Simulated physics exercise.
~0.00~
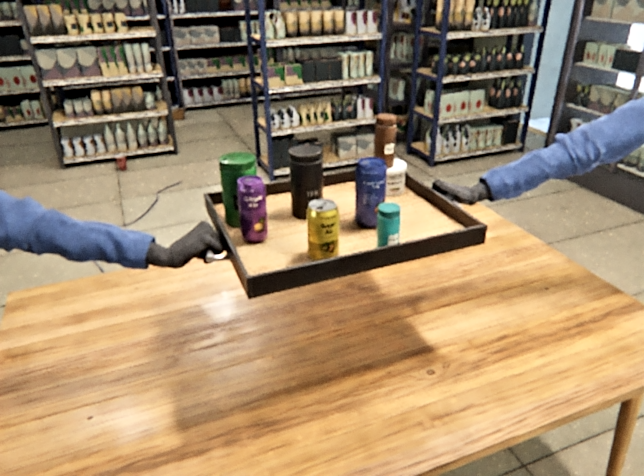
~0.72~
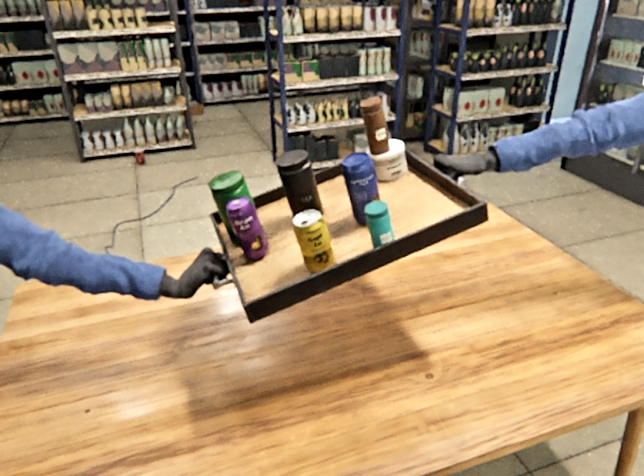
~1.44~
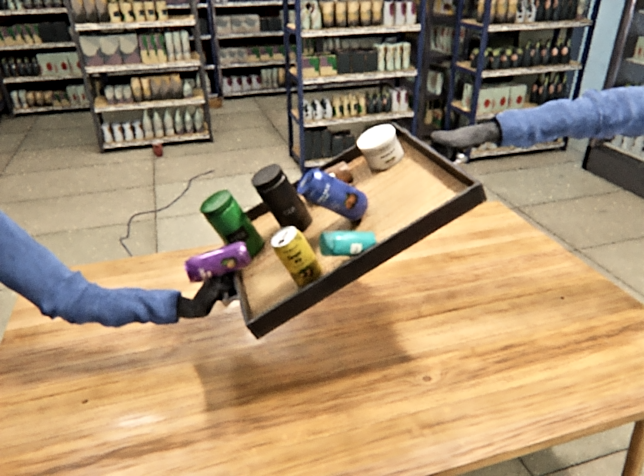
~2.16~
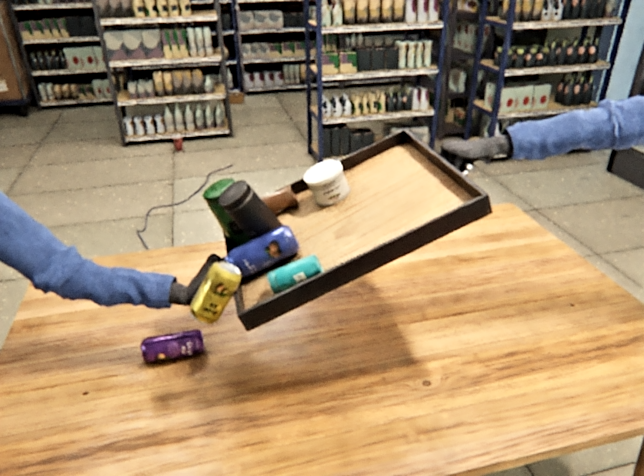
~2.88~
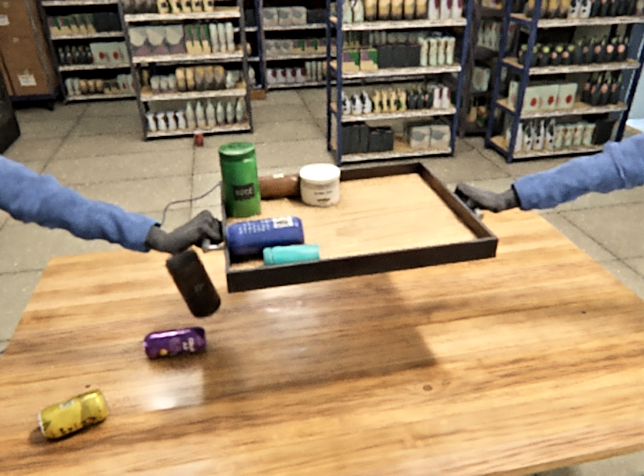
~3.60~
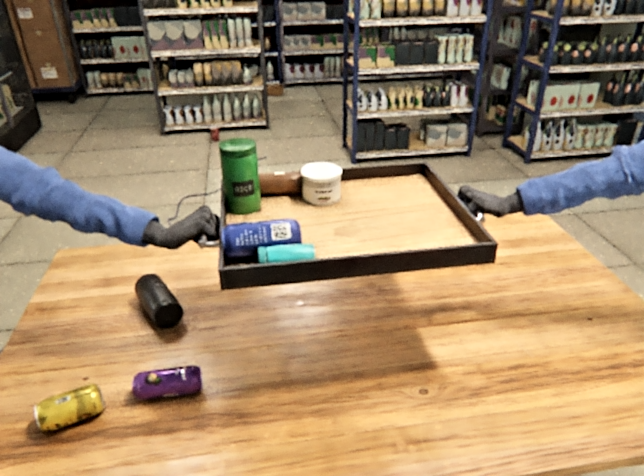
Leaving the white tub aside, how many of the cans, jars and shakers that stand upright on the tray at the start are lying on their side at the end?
Six of them end on their side, which are the purple can, yellow can, black jar, blue can, brown shaker and turquoise shaker. Only the green jar is still upright.
